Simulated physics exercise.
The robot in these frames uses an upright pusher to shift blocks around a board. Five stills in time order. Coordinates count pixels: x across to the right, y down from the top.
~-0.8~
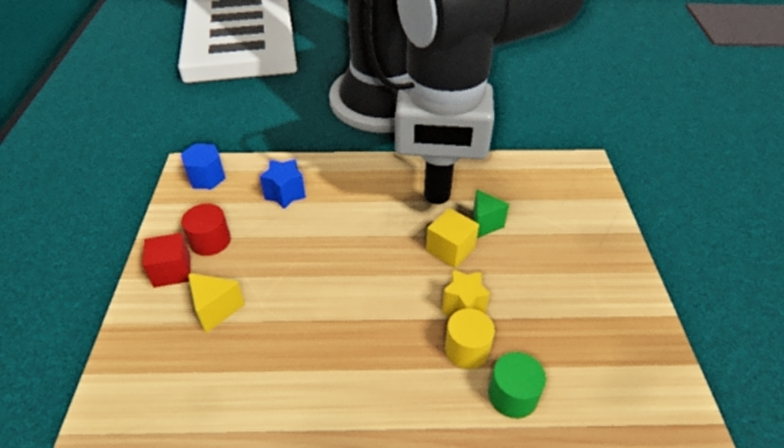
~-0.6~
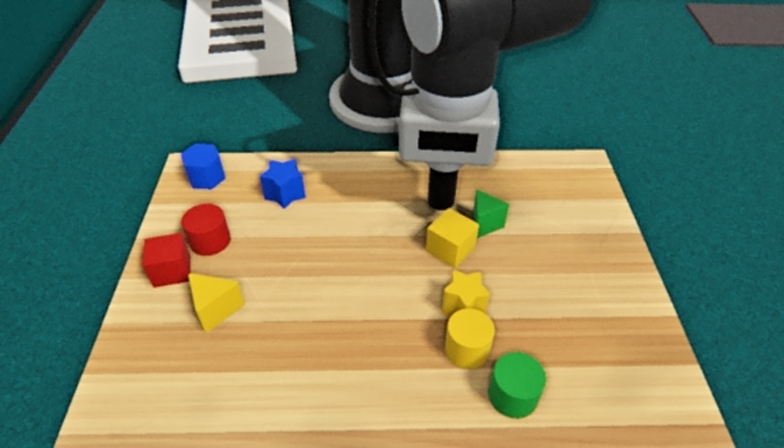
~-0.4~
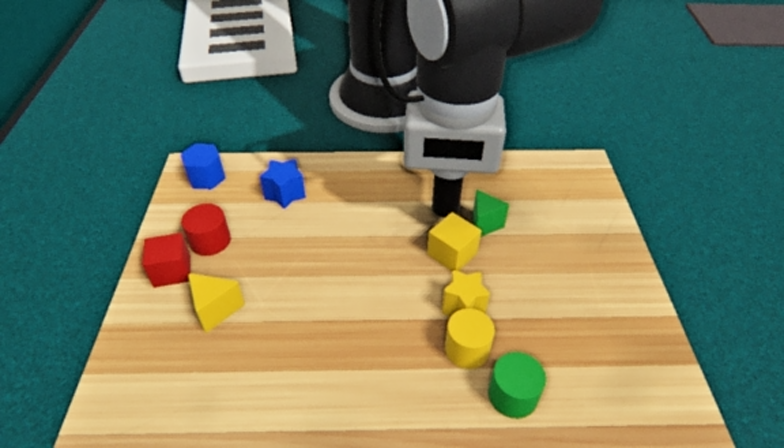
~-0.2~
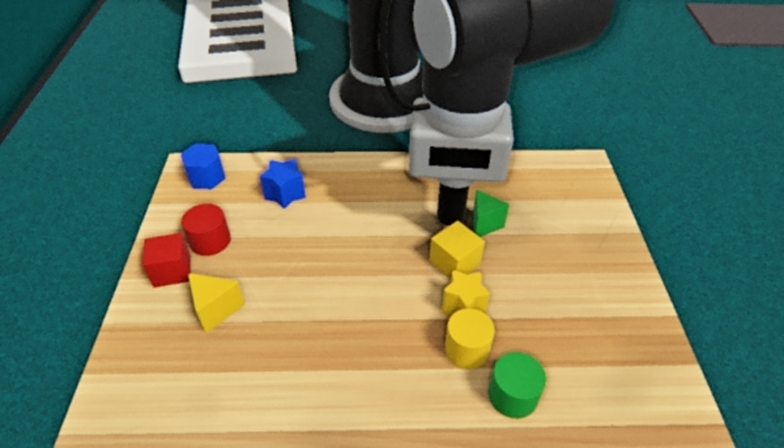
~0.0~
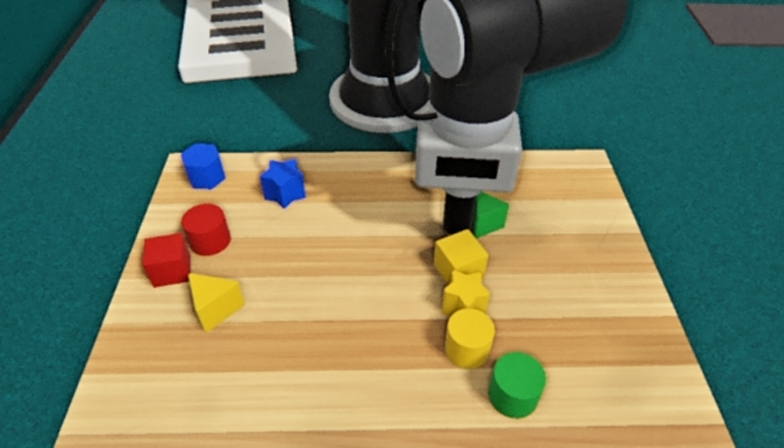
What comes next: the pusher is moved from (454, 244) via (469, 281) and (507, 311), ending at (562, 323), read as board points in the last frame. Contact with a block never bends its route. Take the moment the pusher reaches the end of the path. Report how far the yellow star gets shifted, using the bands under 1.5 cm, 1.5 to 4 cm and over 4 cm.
Above 4 cm.
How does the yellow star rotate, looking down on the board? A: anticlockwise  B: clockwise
B (clockwise)
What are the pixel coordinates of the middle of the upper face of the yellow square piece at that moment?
My best guess is (484, 310).
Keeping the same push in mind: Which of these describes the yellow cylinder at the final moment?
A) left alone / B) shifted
My pick is B.
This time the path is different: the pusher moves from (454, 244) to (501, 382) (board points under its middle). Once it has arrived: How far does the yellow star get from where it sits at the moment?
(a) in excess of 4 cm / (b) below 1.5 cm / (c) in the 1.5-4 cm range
Option a.
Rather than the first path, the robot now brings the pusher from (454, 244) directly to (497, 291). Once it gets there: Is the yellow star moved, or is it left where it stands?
Displaced, by a centimetre or more.
What follows on the original path. One third of the way, pusher (472, 266); yellow square piece (474, 288), turned 35° clockwise; yellow star (464, 320); yellow cylinder (470, 361).
Two thirds of the way, pusher (513, 296); yellow square piece (484, 310), turned 65° clockwise; yellow star (457, 336), turned 30° clockwise; yellow cylinder (465, 375).
At the end, pusher (568, 307); yellow square piece (484, 310), turned 65° clockwise; yellow star (457, 336), turned 30° clockwise; yellow cylinder (465, 375); green triangle not moved.
